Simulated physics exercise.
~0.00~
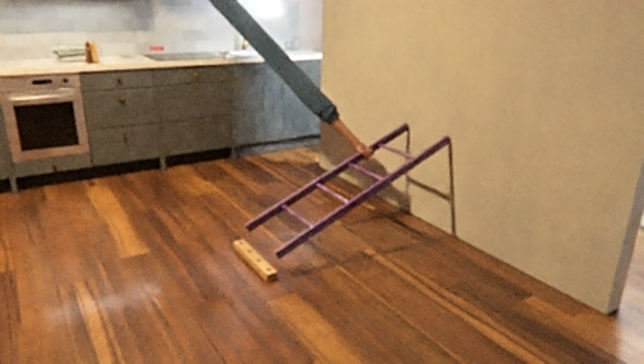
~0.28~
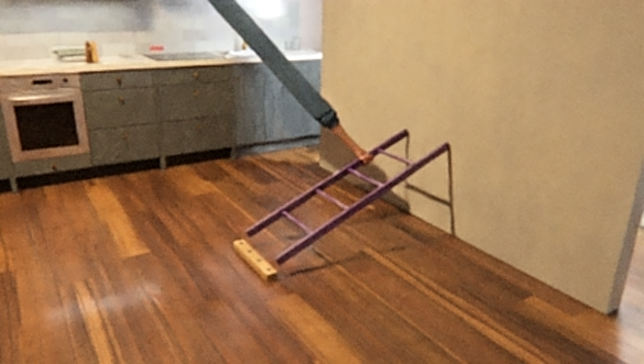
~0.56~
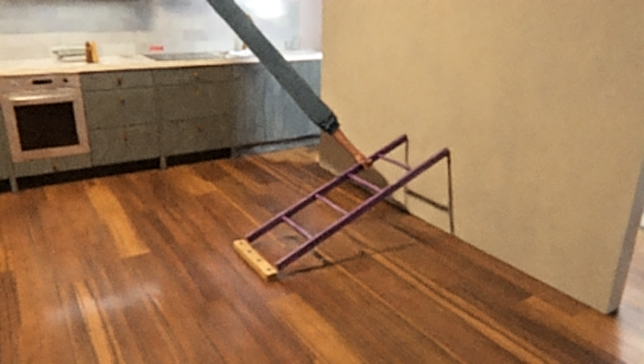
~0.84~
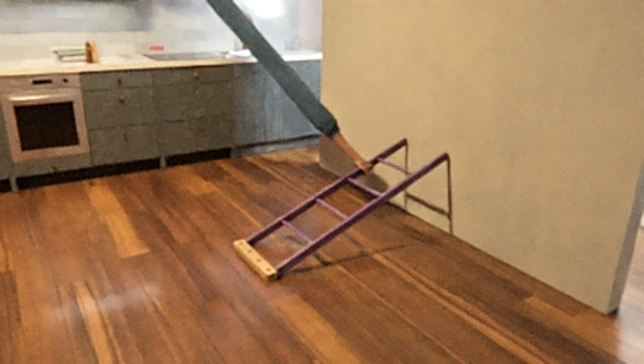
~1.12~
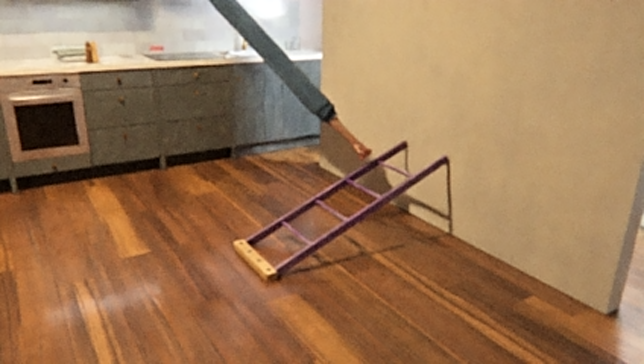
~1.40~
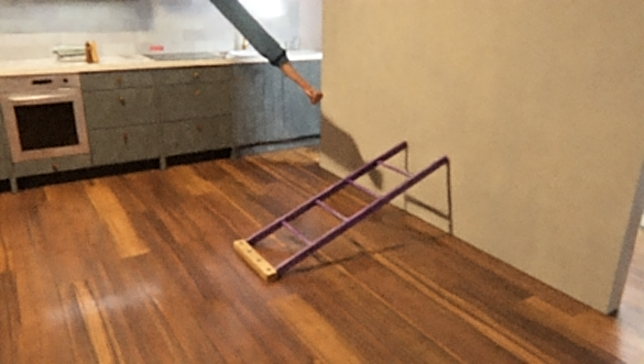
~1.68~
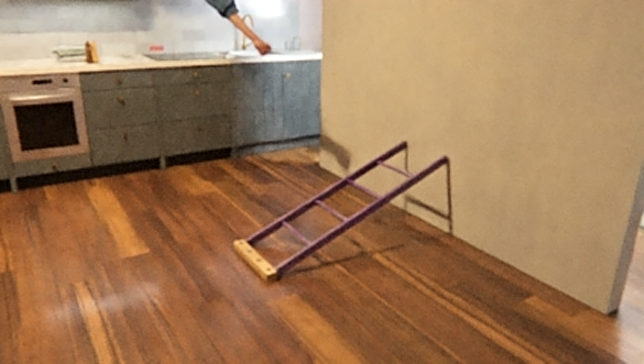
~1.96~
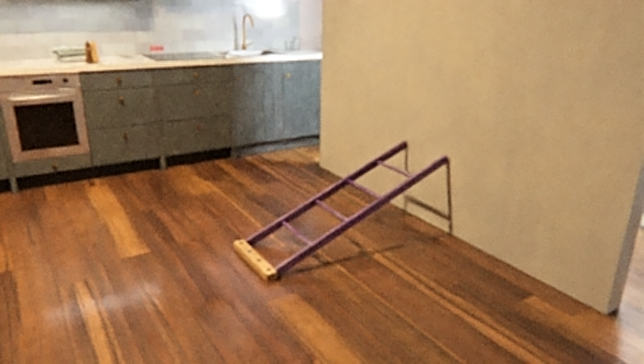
A purple ladder was lowered by a hand against the wall until its feet rested against a wooden strip on the floor. The hand then let go and drew back out of view, and the ladder stayed leaning there at a low slant.
